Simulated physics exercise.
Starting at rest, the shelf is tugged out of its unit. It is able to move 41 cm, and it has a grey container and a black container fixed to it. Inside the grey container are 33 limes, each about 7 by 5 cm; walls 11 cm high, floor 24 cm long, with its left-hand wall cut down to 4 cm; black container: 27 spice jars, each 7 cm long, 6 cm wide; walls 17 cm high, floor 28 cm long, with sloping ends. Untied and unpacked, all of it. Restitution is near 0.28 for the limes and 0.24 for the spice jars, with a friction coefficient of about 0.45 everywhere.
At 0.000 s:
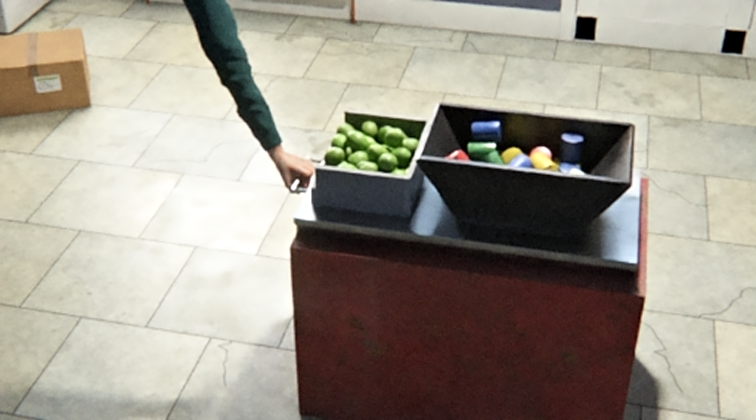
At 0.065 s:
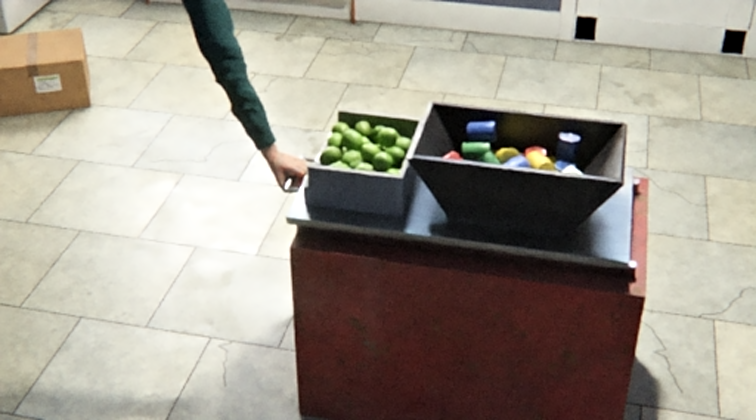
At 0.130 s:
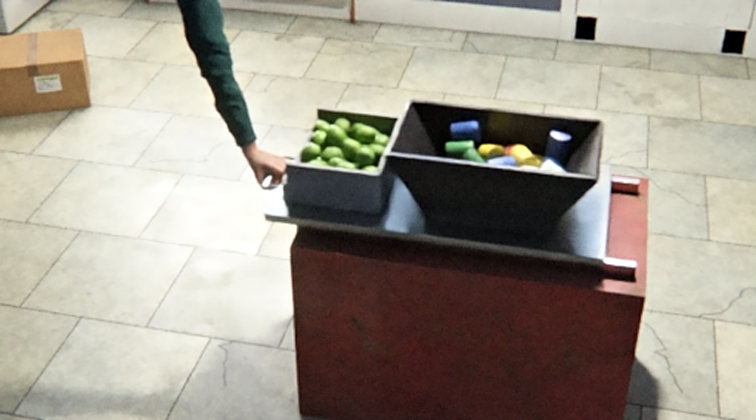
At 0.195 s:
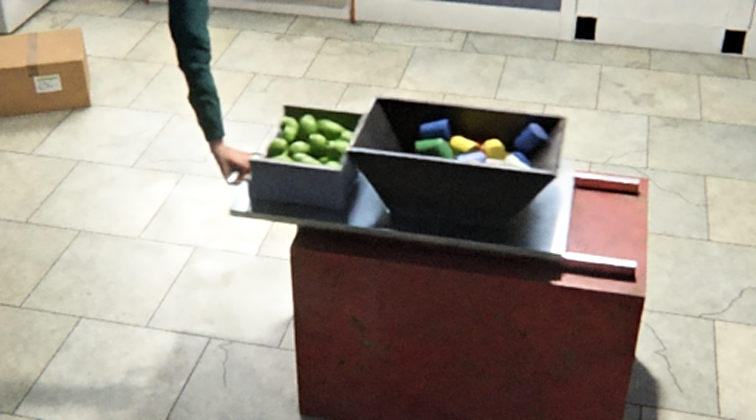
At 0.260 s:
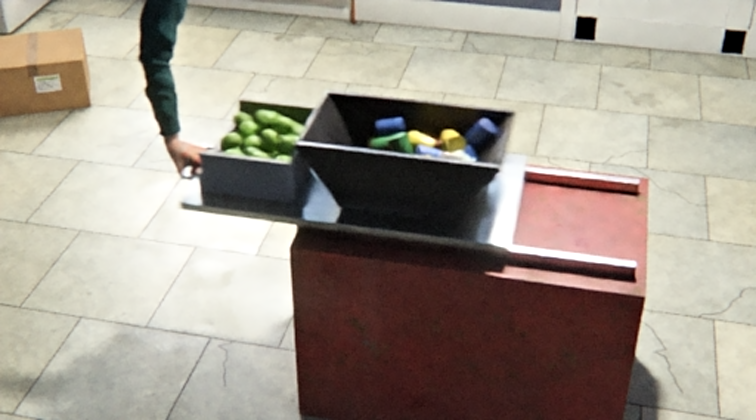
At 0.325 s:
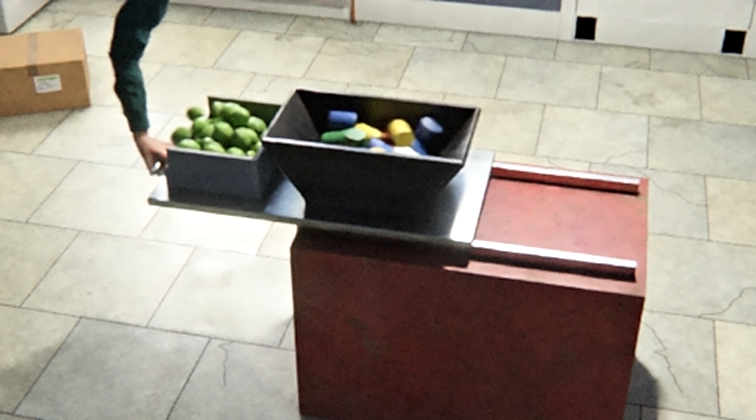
A green-sleeved arm pulling a metal shelf leftward off a red unit, carrying a grey container of limes and a black container.
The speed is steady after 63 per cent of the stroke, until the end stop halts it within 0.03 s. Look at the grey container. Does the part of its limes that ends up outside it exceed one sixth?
Yes, more than a sixth.
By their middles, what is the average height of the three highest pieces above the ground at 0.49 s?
I'd say near 88 cm.
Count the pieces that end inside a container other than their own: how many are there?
Roughly 1, counting pieces.
After 0.37 s, grey container 28 in, 5 out and black container 27 in, 0 out.
After 0.49 s, grey container 25 in, 8 out and black container 27 in, 0 out.
After 0.71 s, grey container 21 in, 12 out and black container 25 in, 2 out.
Final count (at 1.14 s), grey container 21 in, 12 out and black container 25 in, 2 out. Asked share, 12 of 33, 36 per cent.
